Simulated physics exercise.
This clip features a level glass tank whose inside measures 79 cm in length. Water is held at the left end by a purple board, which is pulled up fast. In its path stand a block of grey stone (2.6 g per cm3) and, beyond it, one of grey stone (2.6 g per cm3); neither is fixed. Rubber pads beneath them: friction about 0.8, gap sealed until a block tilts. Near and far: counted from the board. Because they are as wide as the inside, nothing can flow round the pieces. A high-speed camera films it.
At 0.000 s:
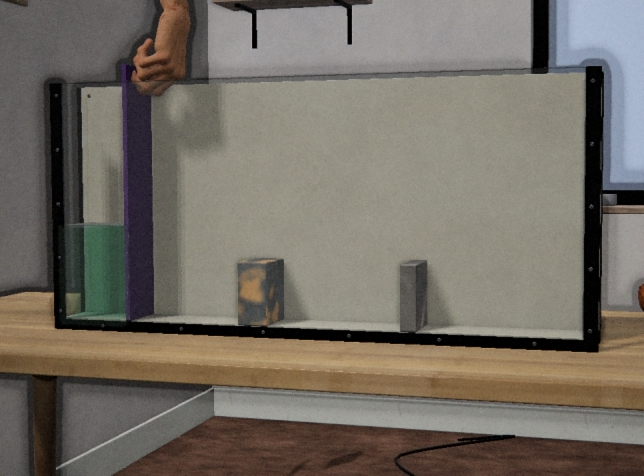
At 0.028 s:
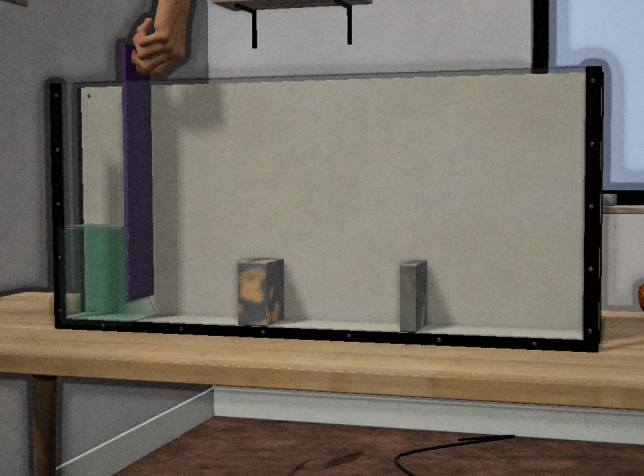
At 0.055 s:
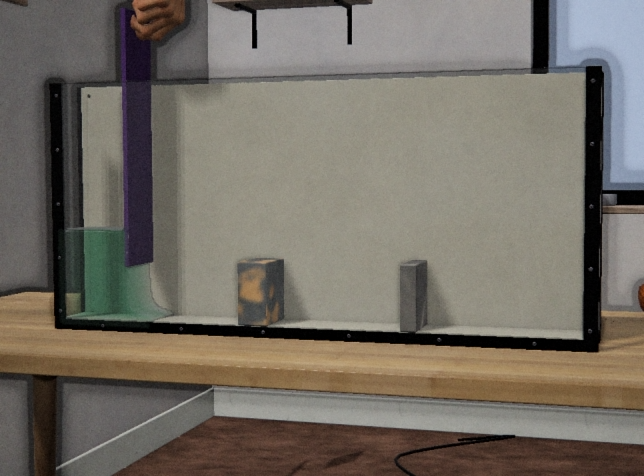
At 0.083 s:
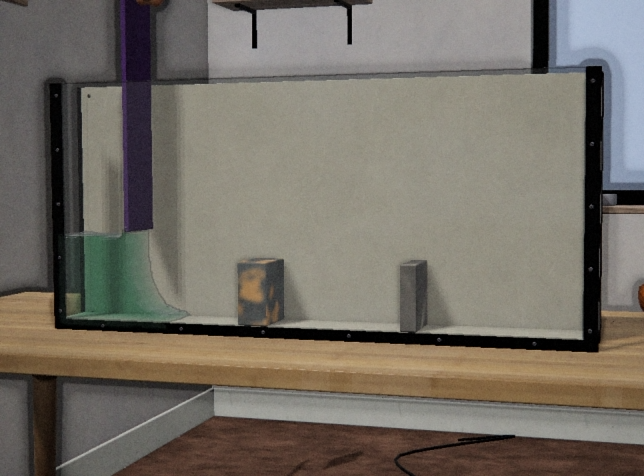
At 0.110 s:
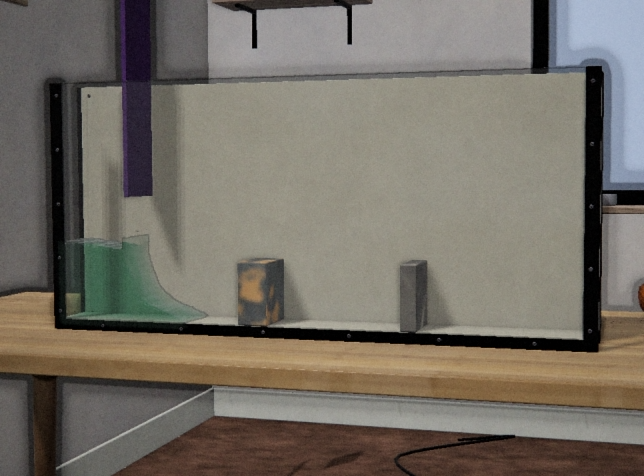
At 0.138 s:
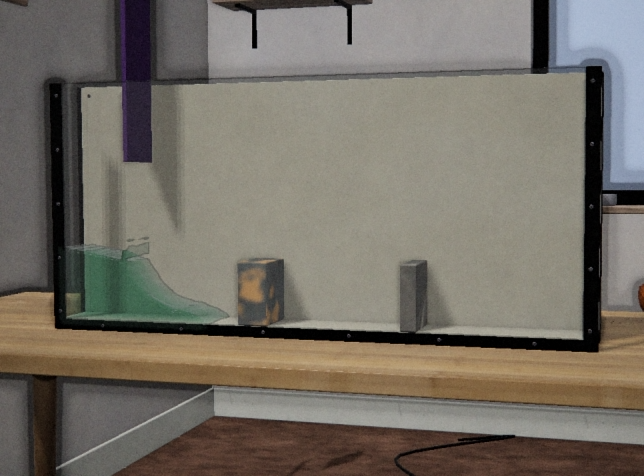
In a glass tank on a wooden table, a hand pulled a purple board straight up, and the green water behind it slumped and spread right along the floor toward two standing blocks.
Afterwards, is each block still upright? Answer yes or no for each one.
Near one - yes, far one - yes.
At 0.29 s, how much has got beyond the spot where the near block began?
About 0 in a hundred, I'd say.
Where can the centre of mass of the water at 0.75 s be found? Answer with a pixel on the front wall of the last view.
At about (151, 305).
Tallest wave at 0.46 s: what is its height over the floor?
Not counting spray, it tops out near 28.0 cm.
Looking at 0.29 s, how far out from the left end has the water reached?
About 28 cm.
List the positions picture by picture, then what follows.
In the first frame, the surface at the left wall is at (71, 227); the front along the floor is at (125, 319); the board's lower edge is at (128, 320); the near block's top is at (251, 266); the far block's top is at (408, 268).
In the second frame, the surface at the left wall is at (71, 228); the front along the floor is at (134, 319); the board's lower edge is at (127, 300).
In the third frame, the surface at the left wall is at (71, 231); the front along the floor is at (148, 320); the board's lower edge is at (127, 265).
In the fourth frame, the surface at the left wall is at (71, 237); the front along the floor is at (165, 320); the board's lower edge is at (126, 230).
In the fifth frame, the surface at the left wall is at (71, 244); the front along the floor is at (183, 321); the board's lower edge is at (126, 195).
In the sixth frame, the surface at the left wall is at (71, 251); the front along the floor is at (204, 322); the board's lower edge is at (125, 160); the near block's top is at (251, 266); the far block's top is at (408, 268).
After 0.29 s the front has run 29 cm from the left wall, the near block is upright and the far block is upright.
After 0.46 s the near block is upright and the far block is upright.
After 0.75 s the near block is upright and the far block is upright.
In the end the near block is upright and the far block is upright; 0 per cent of the water is past where the far block first stood.
